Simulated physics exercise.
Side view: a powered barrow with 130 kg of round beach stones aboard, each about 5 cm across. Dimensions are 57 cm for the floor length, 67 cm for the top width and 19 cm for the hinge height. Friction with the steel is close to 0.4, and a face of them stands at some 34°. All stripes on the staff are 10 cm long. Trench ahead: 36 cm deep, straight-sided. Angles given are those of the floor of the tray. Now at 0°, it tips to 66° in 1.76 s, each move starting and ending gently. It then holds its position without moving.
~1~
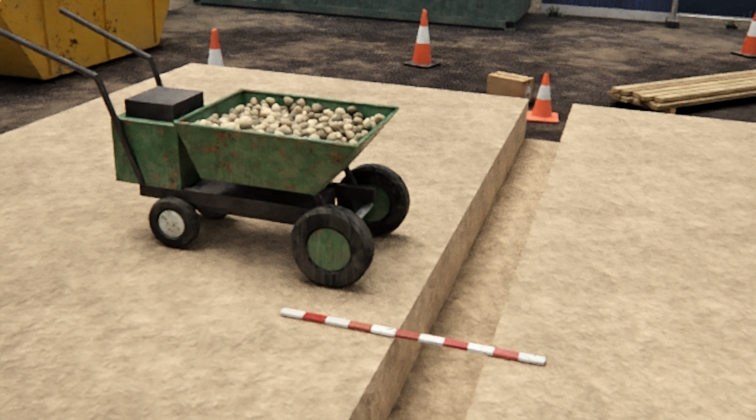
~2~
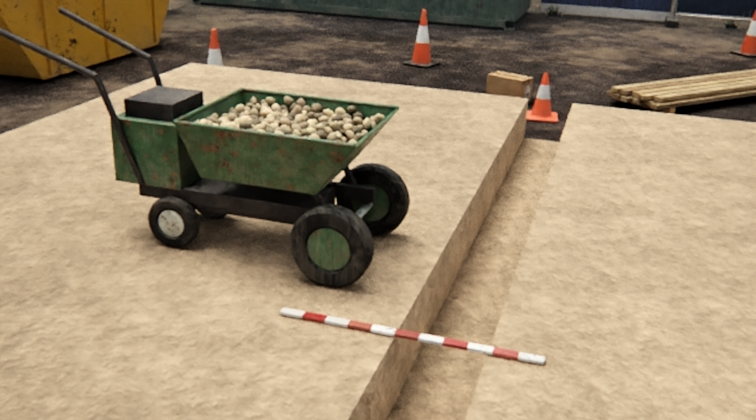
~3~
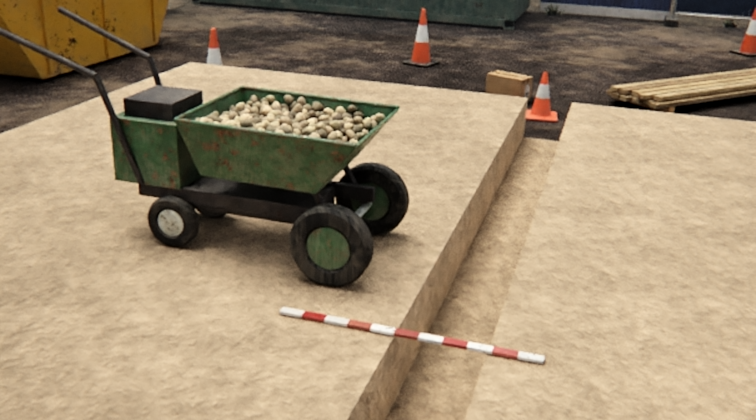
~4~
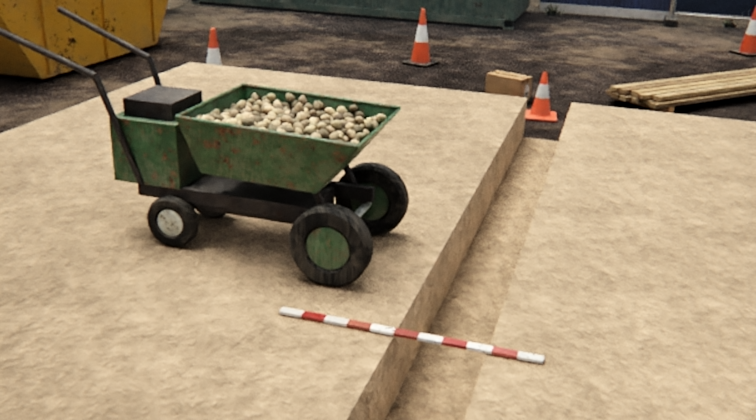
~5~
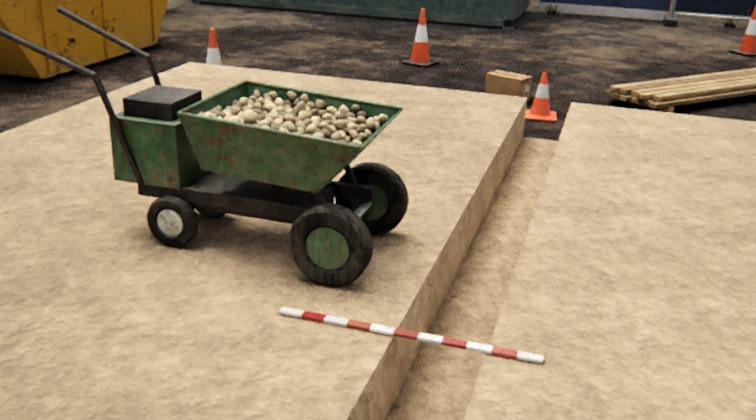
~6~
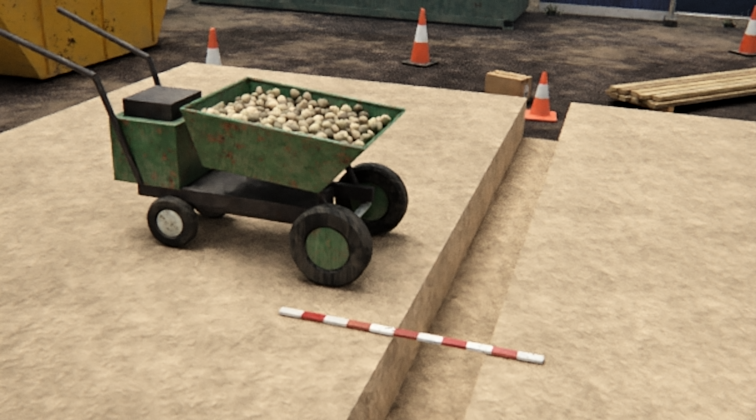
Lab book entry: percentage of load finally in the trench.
Approx. 78 percent.
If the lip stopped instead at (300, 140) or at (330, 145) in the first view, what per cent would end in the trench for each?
The first gives about 95 percent and the second about 100 percent.
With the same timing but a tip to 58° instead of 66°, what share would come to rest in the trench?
Roughly 70 per cent would end in the trench.
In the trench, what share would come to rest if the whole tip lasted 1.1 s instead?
It would be near 65 percent.
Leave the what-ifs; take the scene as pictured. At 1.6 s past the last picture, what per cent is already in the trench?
Around 40 per cent of it, at that instant.
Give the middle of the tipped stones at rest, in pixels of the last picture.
I'd put it close to (482, 327).
Then, 1.0 s after the last picture the floor is at 56°, 99 % in the tray, 1 % in the trench; the foremost stones are at (454, 220).
Then, 1.6 s after the last picture the floor is at 66°, 48 % in the tray, 38 % in the trench, 14 % past the trench; the foremost stones are at (579, 288).
Then, 1.9 s after the last picture the floor is at 66°, 23 % in the tray, 55 % in the trench, 22 % past the trench; the foremost stones are at (663, 306).
Then, 3.9 s after the last picture the floor is at 66°, 0 % in the tray, 78 % in the trench, 22 % past the trench; the foremost stones are at (715, 311).
